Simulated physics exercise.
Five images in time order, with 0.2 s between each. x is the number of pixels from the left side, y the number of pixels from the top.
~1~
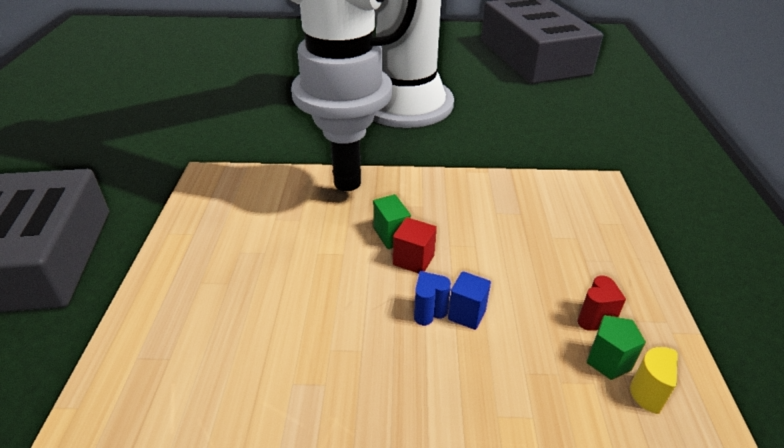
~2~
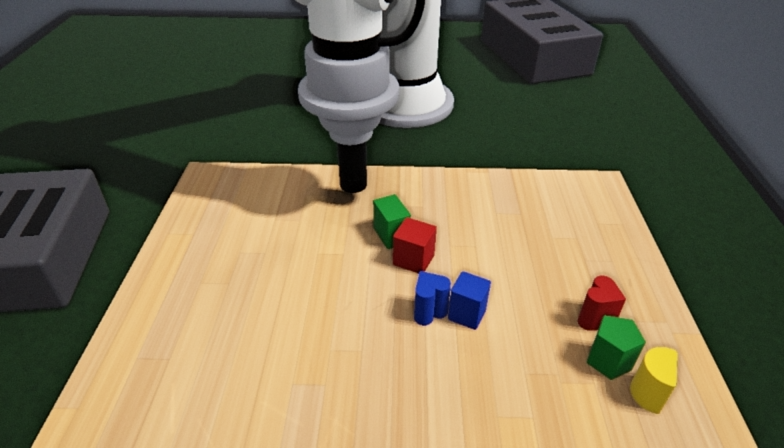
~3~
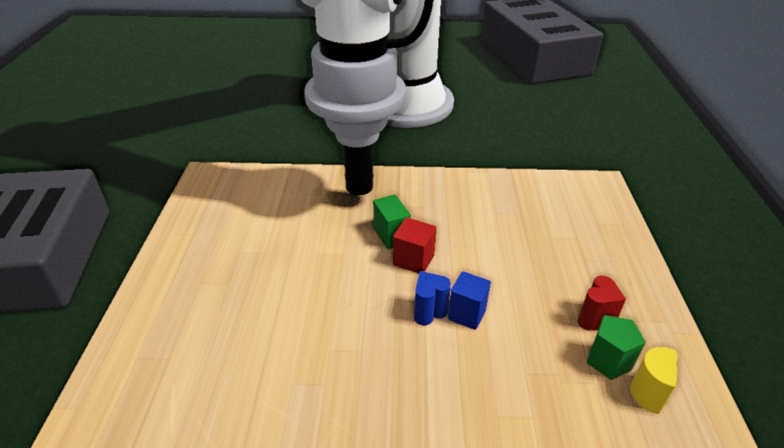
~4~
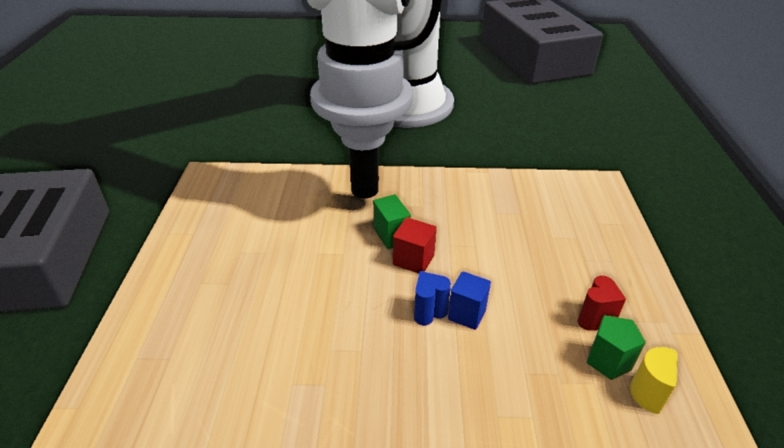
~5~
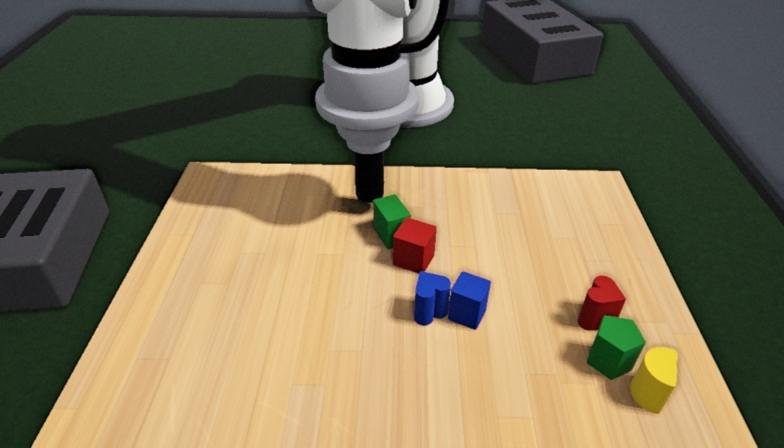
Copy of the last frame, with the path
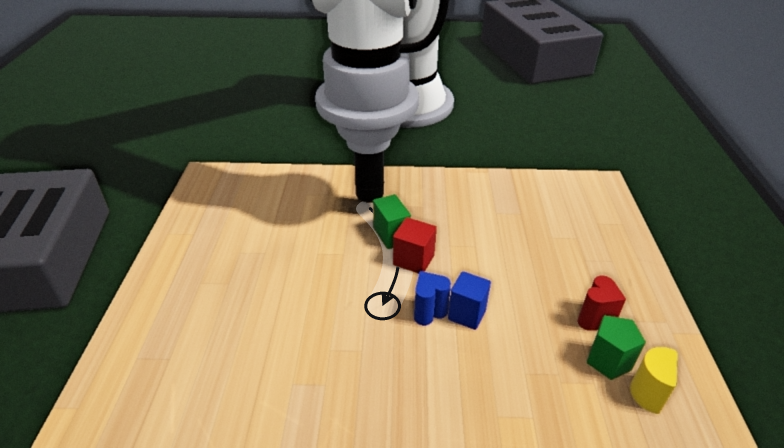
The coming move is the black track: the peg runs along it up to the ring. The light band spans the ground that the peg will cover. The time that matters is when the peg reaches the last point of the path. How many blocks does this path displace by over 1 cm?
I reckon the push displaces three or more of the blocks by more than 1 cm.
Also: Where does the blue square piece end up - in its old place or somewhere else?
The push reaches it.
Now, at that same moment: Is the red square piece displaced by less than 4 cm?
In short: No.
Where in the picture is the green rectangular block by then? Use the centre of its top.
Somewhere near (432, 259).
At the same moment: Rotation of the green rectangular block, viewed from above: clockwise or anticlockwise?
From above, the green rectangular block will be seen to turn anti-clockwise.
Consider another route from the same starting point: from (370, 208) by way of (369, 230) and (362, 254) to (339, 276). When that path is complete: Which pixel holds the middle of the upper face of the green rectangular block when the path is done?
It will likely be found at (401, 219).
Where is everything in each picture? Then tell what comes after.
In the first frame, tip of the peg at (348, 184), middles of tops, green rectangular block at (392, 207), red square piece at (415, 231), blue heart at (431, 284), blue square piece at (471, 286).
In the second frame, peg at (354, 186), nothing pushed.
In the third frame, peg at (360, 188), nothing pushed.
In the fourth frame, peg at (365, 191), nothing pushed.
In the fifth frame, peg at (370, 195), green rectangular block at (392, 207), red square piece at (415, 231), blue heart at (431, 284), blue square piece at (471, 286).
The line goes from (370, 208) via (392, 235) and (398, 268), ending at (383, 306).
What follows on the original path. One third of the way, peg at (393, 222); green rectangular block at (414, 226), turned 20° anticlockwise; red square piece at (433, 249), turned 25° clockwise.
Two thirds of the way, peg at (398, 255); green rectangular block at (430, 255), turned 35° anticlockwise; red square piece at (463, 274); blue heart at (432, 288), turned 20° clockwise; blue square piece at (489, 298).
At the end, peg at (383, 292); green rectangular block at (432, 259), turned 50° anticlockwise; red square piece at (469, 277); blue heart at (432, 288), turned 25° clockwise; blue square piece at (494, 301).
